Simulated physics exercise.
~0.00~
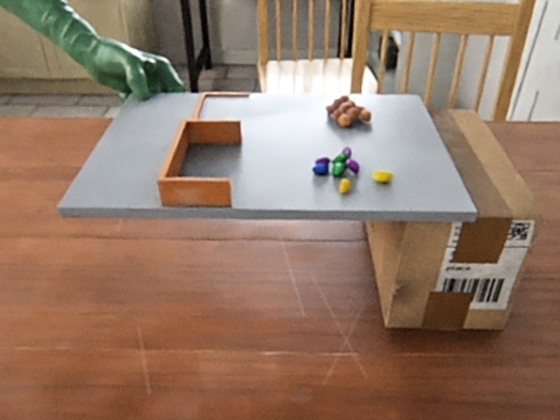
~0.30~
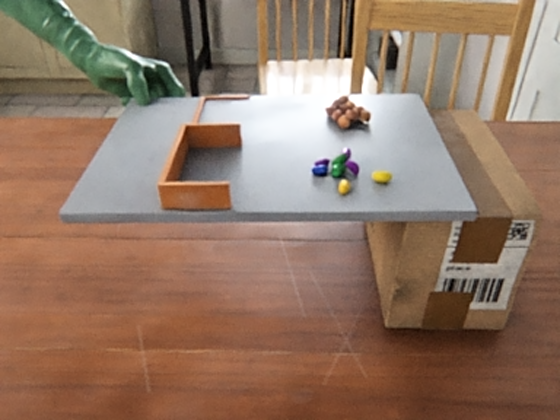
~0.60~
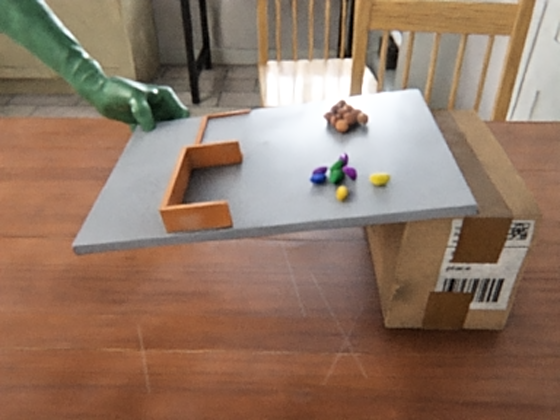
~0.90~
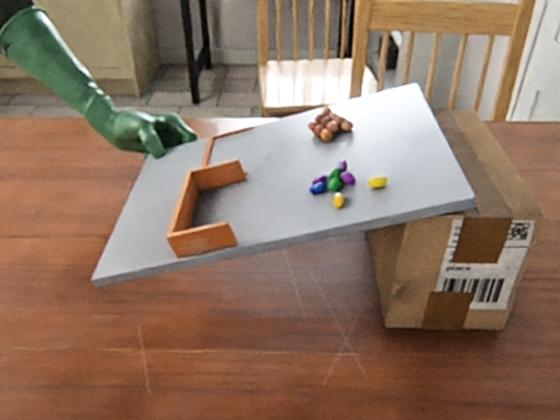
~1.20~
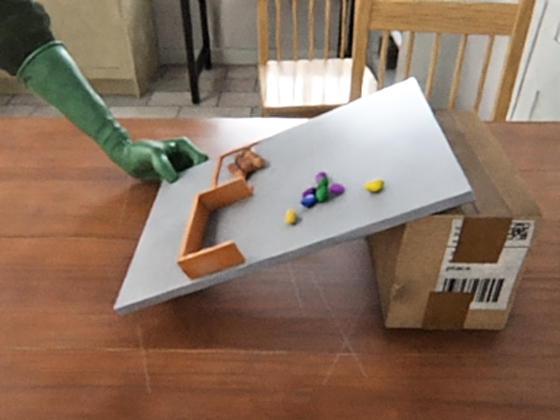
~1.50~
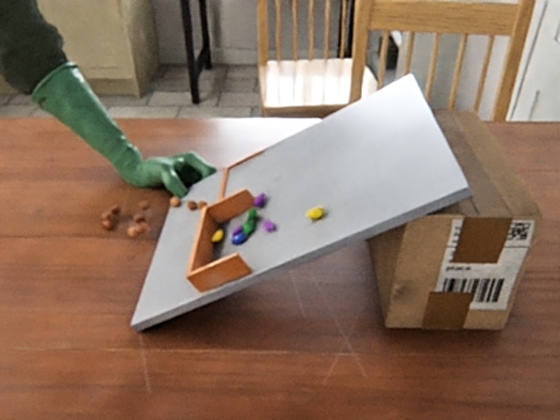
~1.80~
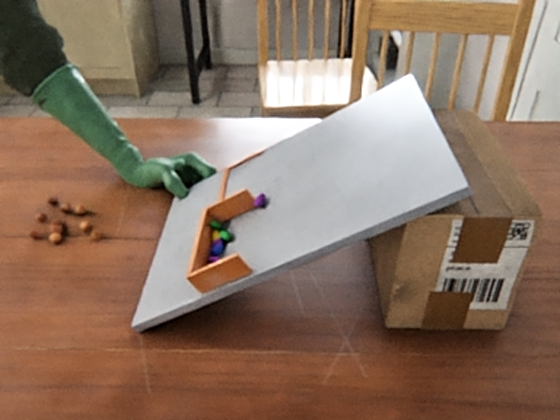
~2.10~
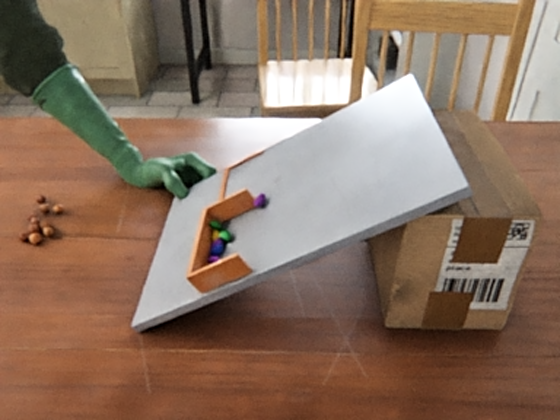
On a wooden table, a green-gloved hand lowering a tilting grey board, brown pieces rolling off left, colourful ones gathering behind an orange fence.
